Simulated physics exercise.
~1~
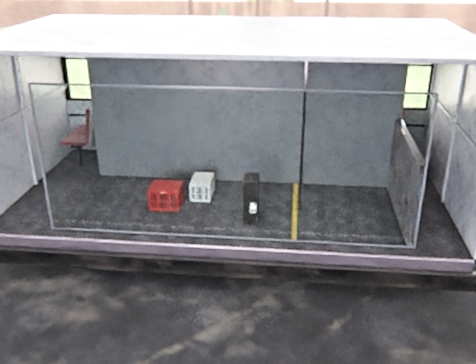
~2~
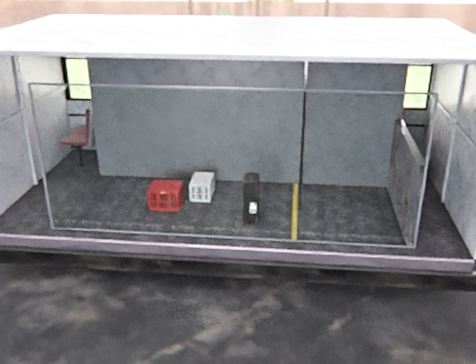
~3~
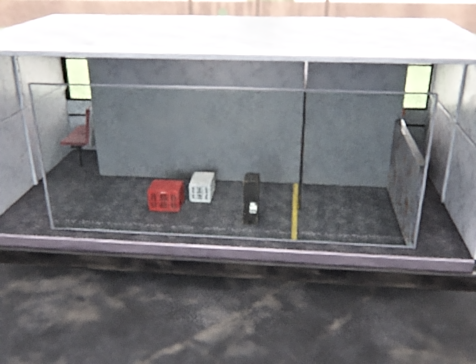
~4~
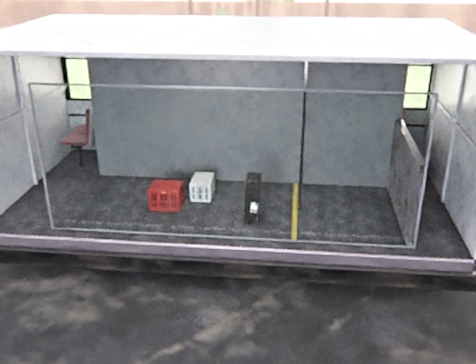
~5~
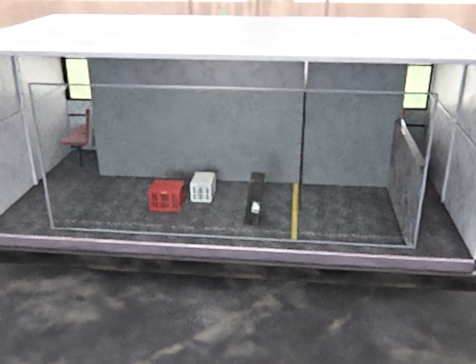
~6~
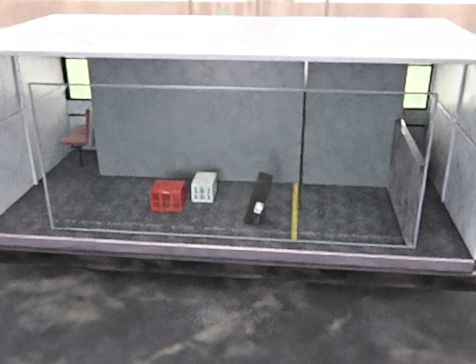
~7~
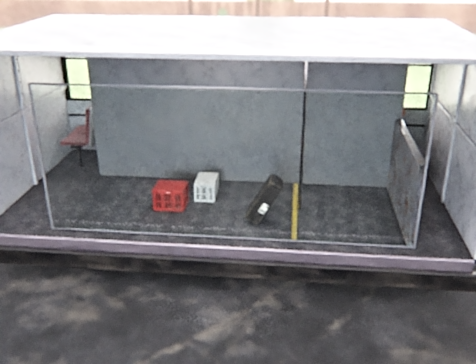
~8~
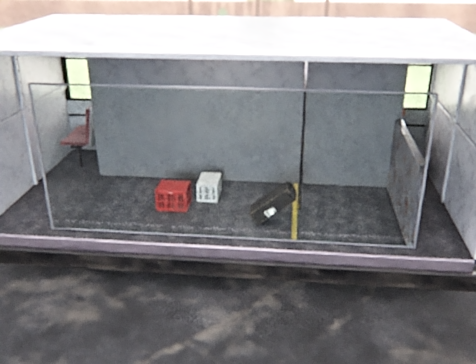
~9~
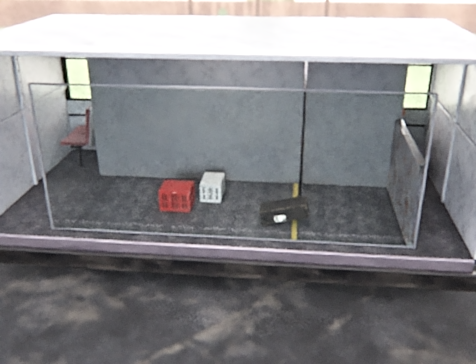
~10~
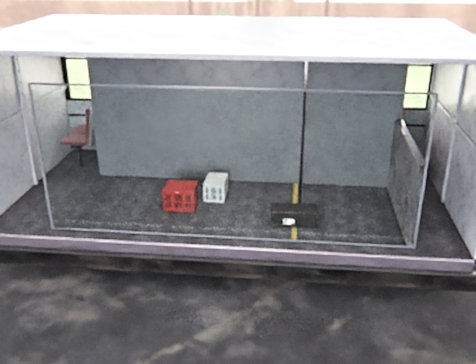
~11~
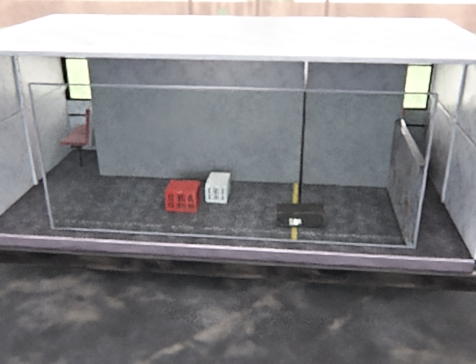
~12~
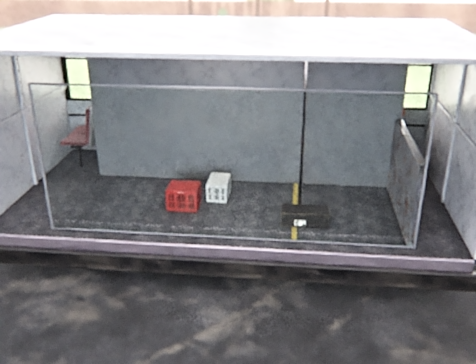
Tall black box tipping over to the right and sliding onto a yellow line as red and white crates shift slightly right.
